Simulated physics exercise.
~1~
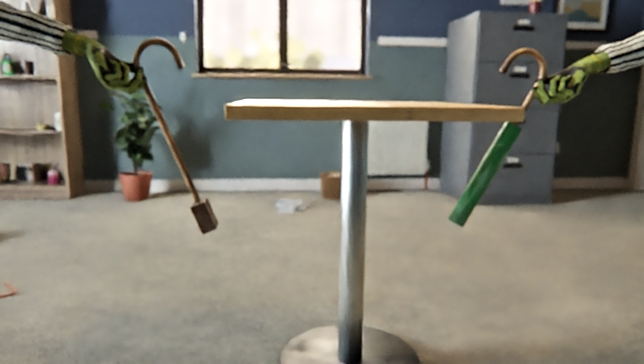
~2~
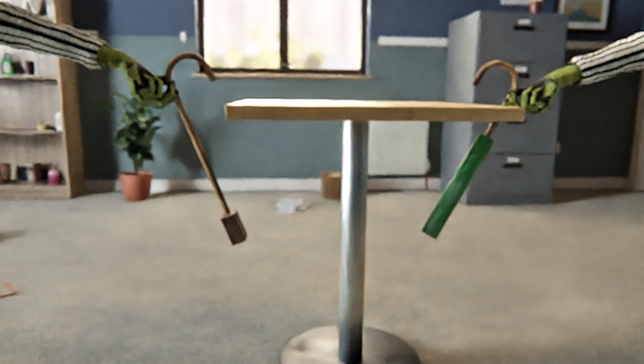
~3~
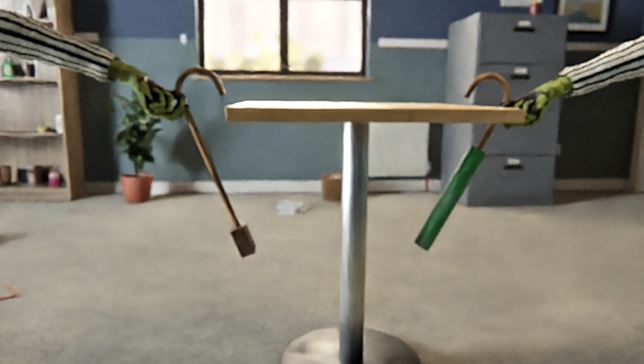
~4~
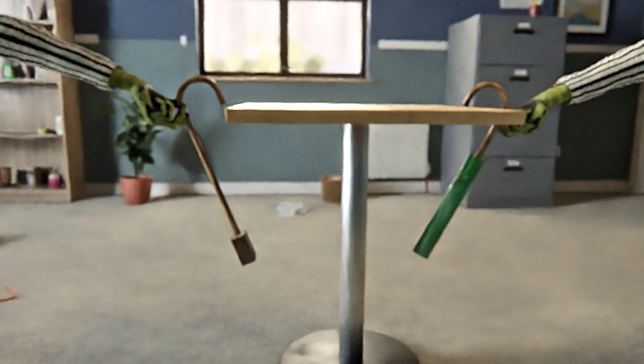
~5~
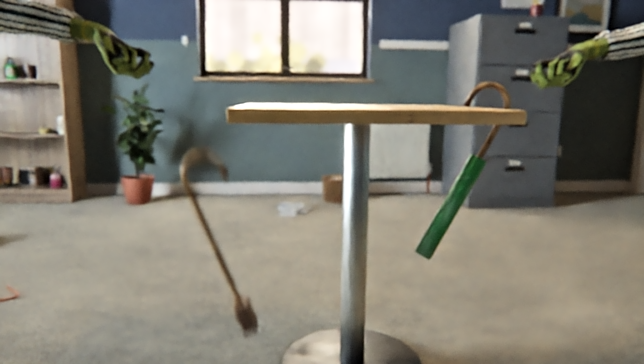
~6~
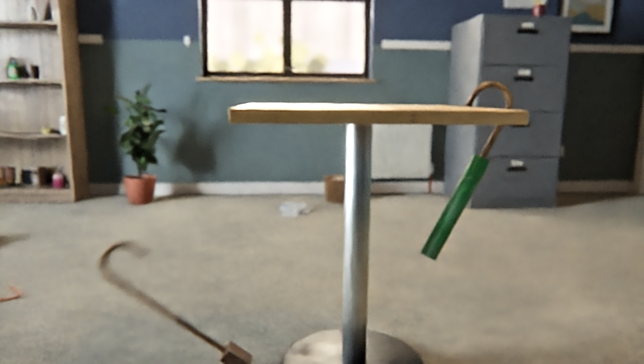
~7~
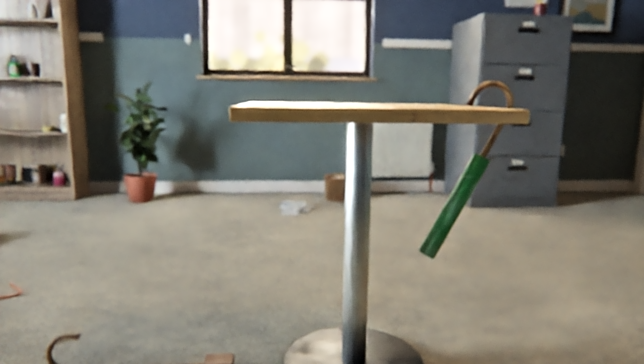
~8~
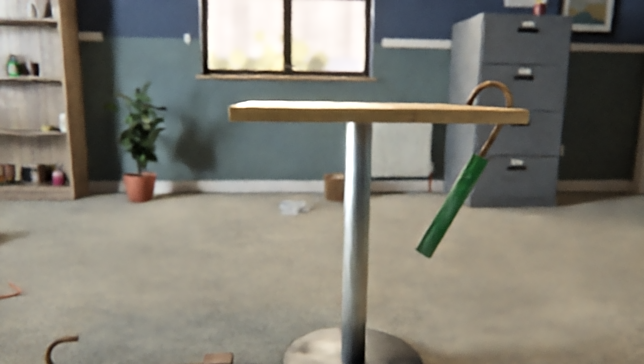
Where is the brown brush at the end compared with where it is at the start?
At the start the brown brush is held up in a gloved hand to the left of the table, and at the end it lies on the floor at the lower left.
At the start, two hands in patterned green gloves and striped sleeves hold a brown brush with a hooked handle to the left of a table and a hooked green umbrella at its right end. Both hands move inward and lower, bringing the two hooks close to the edges of the table top. The hands then let go and draw back. The umbrella stays hooked on the right edge, while the brush drops past the left side and tips over as it falls. It ends up lying on the floor at the lower left, with the umbrella still hanging from the table.
